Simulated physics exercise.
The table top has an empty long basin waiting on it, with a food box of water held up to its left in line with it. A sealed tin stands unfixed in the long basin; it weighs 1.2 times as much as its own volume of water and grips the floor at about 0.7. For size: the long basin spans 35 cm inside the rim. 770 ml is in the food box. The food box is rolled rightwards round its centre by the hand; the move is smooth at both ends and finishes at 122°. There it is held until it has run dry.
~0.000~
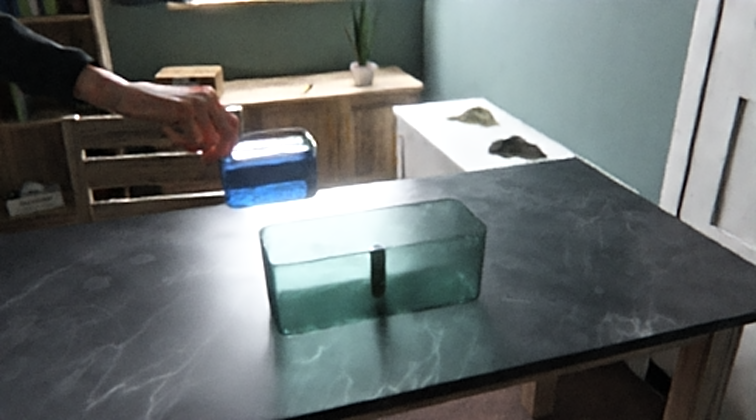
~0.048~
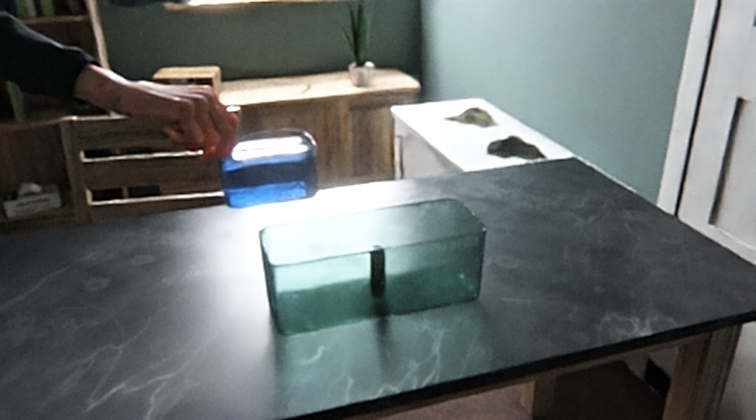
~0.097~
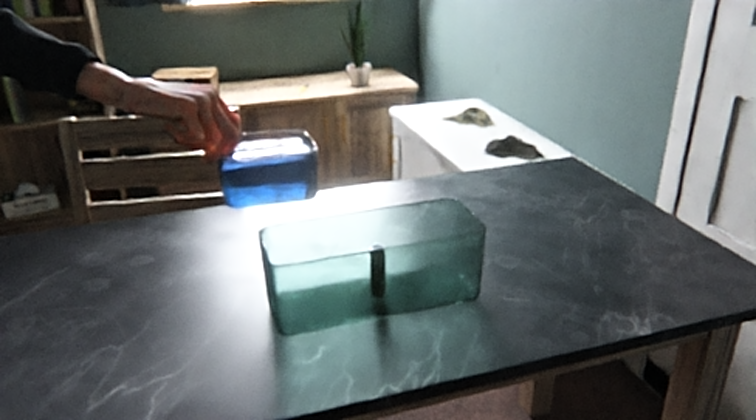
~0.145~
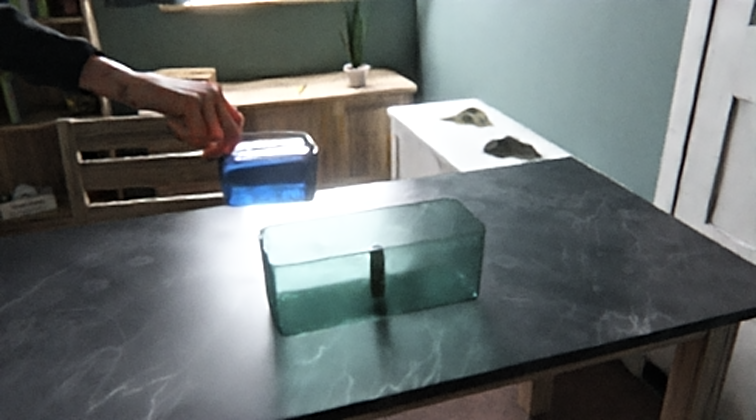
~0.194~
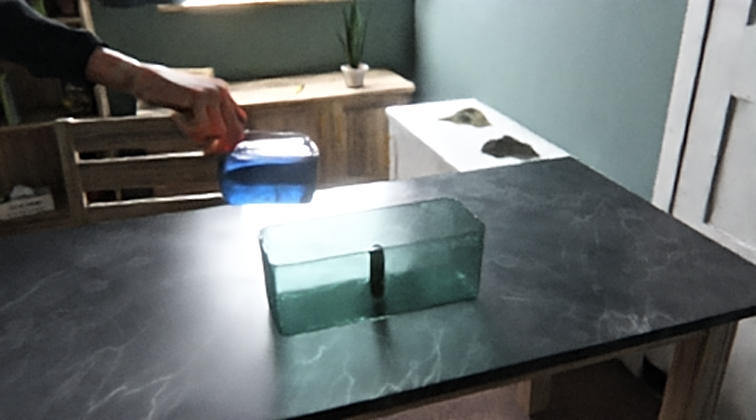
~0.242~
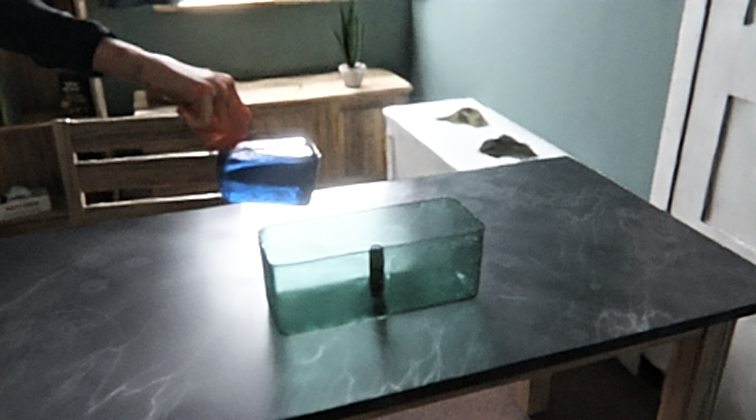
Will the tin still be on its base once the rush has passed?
It tumbles.
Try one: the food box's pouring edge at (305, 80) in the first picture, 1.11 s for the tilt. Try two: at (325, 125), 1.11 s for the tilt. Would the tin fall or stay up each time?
First it keeps standing; then it stays up.
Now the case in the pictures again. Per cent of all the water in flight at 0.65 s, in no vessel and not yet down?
Some 34 % is the figure.
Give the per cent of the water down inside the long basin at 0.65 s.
Around 24 percent.
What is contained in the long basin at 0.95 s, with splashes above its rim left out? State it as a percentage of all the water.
The share is close to 88 percent.
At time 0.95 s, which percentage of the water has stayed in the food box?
4 per cent or so.
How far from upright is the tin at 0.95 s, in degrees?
35°.
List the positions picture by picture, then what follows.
The first frame shows tilt 0°; pouring edge (310, 139); surface from (220, 155) to (308, 145); the long basin's rim runs from (264, 247) to (472, 214); the tin's top is at (377, 250).
The second frame shows tilt 1°; pouring edge (310, 140); surface from (220, 155) to (308, 145).
The third frame shows tilt 2°; pouring edge (310, 141); surface from (221, 155) to (309, 146).
The fourth frame shows tilt 5°; pouring edge (311, 143); surface from (221, 155) to (309, 146).
The fifth frame shows tilt 9°; pouring edge (312, 146); surface from (222, 155) to (310, 146).
The sixth frame shows tilt 14°; pouring edge (313, 149); surface from (222, 155) to (311, 146).
Then, 0.65 s in, the tilt is 78° and 42 per cent is still to pour; the tin stands where it began.
Then, 0.95 s in, the tilt is 116° and 4 per cent is still to pour; the tin leans 35°.
Then, 1.27 s in, the tilt is 122° and 0 per cent is still to pour; the tin lies on its side.
Then, 1.61 s in, the tilt is 122° and 0 per cent is still to pour; the tin lies on its side.
Finally, the tin lies on its side.
